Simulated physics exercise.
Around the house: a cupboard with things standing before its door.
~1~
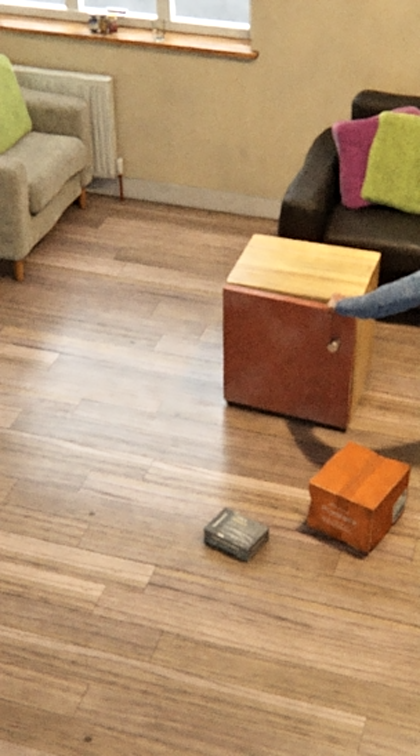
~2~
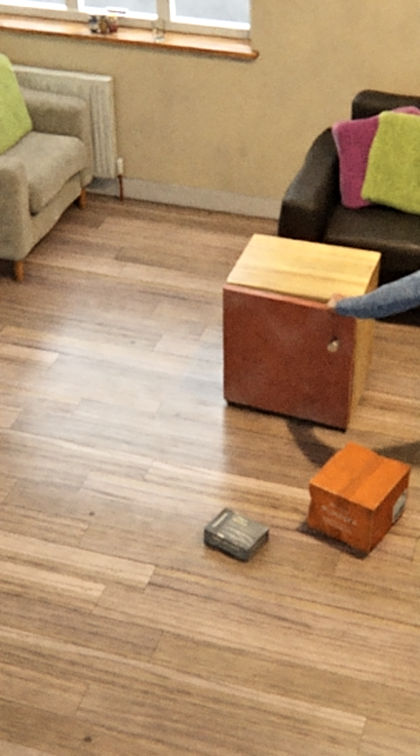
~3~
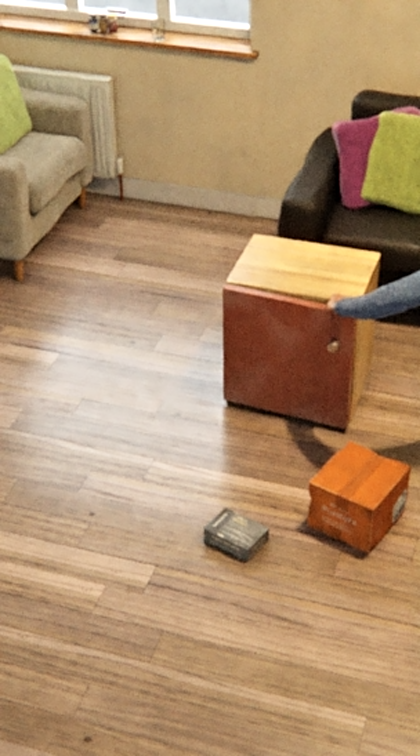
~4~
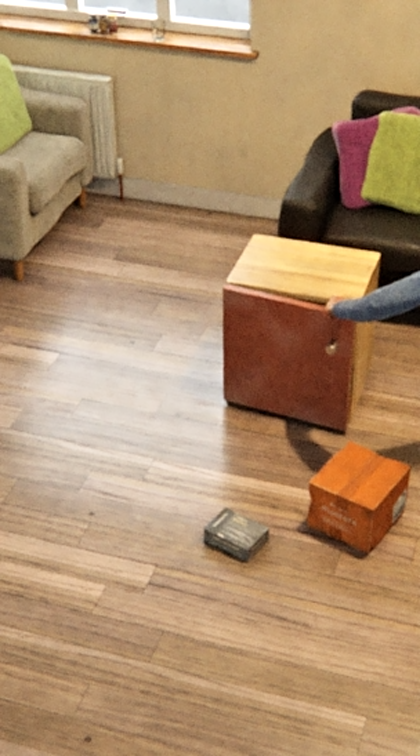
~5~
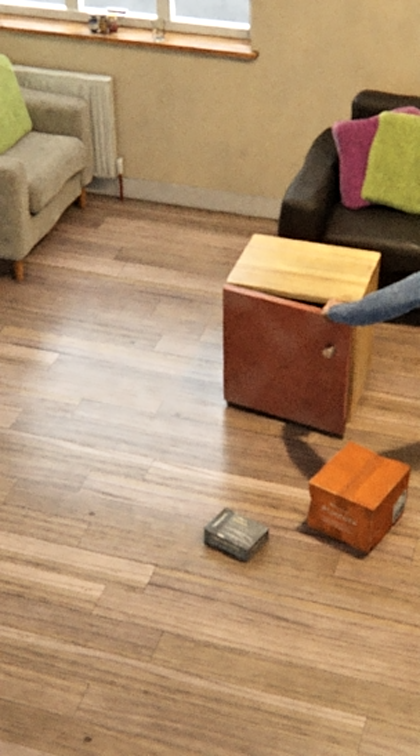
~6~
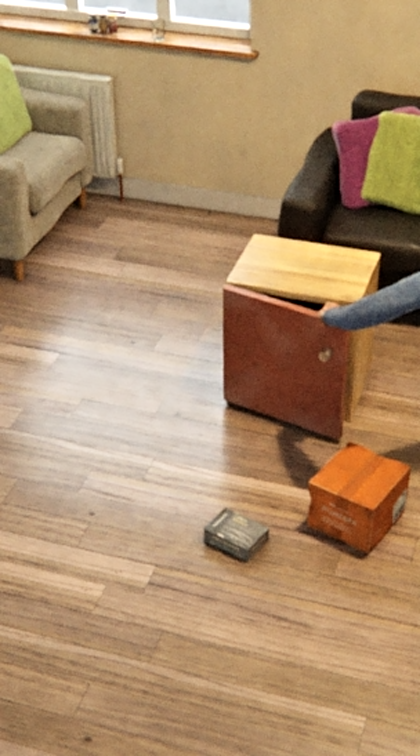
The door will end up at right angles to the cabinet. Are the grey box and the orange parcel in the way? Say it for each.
Here the grey box remains where it is; the orange parcel remains where it is.
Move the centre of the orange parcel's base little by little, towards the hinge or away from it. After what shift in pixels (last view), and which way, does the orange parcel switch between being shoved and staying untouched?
A shift of 36 pixels, going left.
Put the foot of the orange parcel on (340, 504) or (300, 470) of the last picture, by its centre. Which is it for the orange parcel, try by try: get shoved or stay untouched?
Try by try, it is missed; is struck.
Then, 0.92 s later than the last frame, door 54° open; grey box at rest near (236, 534); orange parcel at rest near (359, 496).
When it is over, the grey box escapes contact, near (236, 534); the orange parcel escapes contact, near (359, 496).
